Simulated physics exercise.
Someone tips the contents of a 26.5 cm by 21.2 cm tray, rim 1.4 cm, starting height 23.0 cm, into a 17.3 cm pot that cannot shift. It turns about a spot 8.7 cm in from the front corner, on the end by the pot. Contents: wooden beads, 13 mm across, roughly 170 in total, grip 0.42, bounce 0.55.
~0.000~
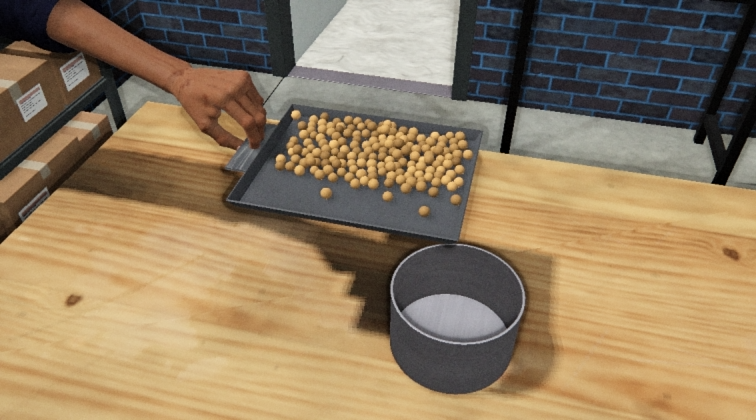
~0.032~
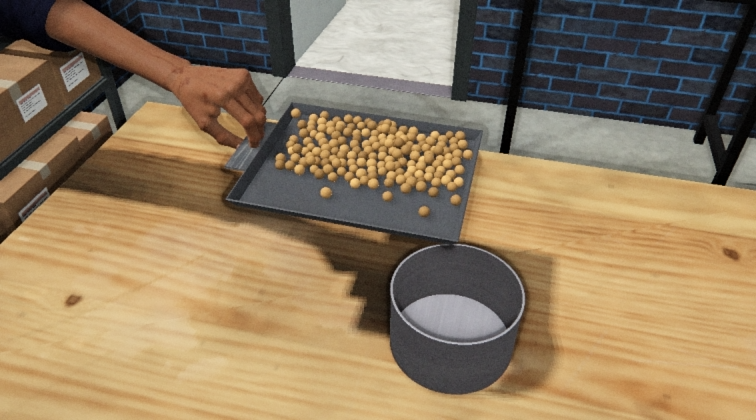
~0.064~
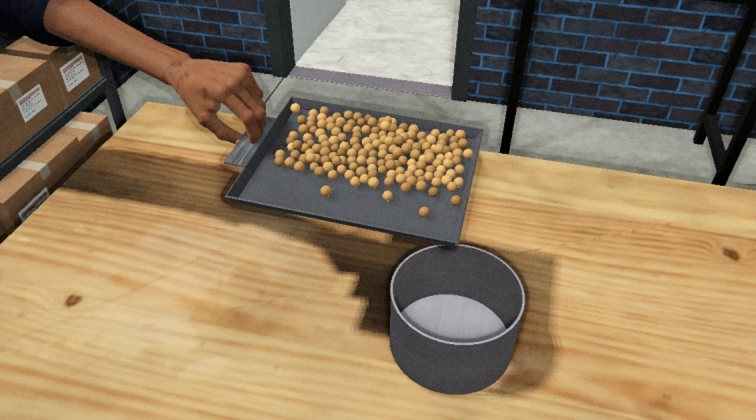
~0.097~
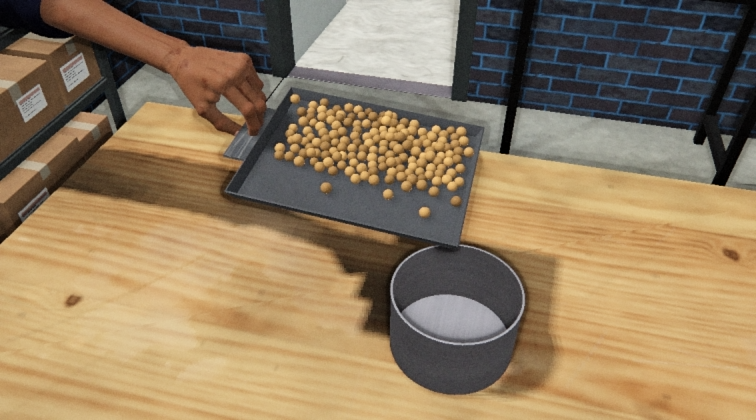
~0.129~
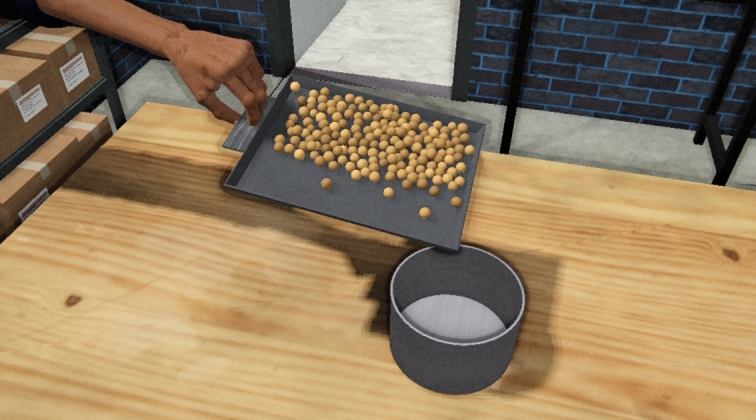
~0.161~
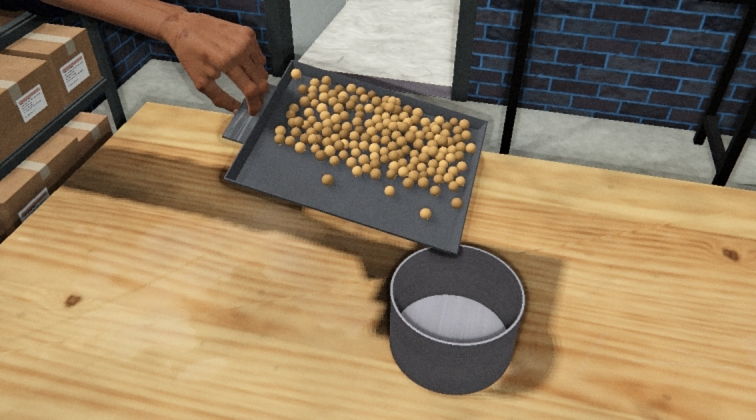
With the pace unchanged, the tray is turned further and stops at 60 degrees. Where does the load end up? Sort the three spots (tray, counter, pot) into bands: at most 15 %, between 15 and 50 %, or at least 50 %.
Tray: Up to 15 %; counter: 15 to 50 %; pot: 50 % or more.
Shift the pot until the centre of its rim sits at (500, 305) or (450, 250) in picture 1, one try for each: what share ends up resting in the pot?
70 and 5 %.
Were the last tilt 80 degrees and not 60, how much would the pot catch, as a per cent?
Result: Close to 75 %.
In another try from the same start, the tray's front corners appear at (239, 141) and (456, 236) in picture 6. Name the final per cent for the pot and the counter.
You'd end with pot at 15 and counter at 75.
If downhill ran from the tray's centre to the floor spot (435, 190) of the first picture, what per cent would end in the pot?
Something like 35 in a hundred.
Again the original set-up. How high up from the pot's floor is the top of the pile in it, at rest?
It gets to about 2.5 cm.
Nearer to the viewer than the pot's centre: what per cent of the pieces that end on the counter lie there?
Roughly 100 percent of the spill.
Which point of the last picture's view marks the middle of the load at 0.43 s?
I reckon close to (427, 164).
Then, at 0.32 s, tilt 40 degrees; the tray holds 100 %, the pot 0 %.
After 0.43 s, tilt 55 degrees; the tray holds 100 %, the pot 0 %.
After 0.66 s, tilt 60 degrees; the tray holds 20 %, the pot 30 %.
By 1.9 s all is still; tray 0 %, counter 40 %, pot 60 %.
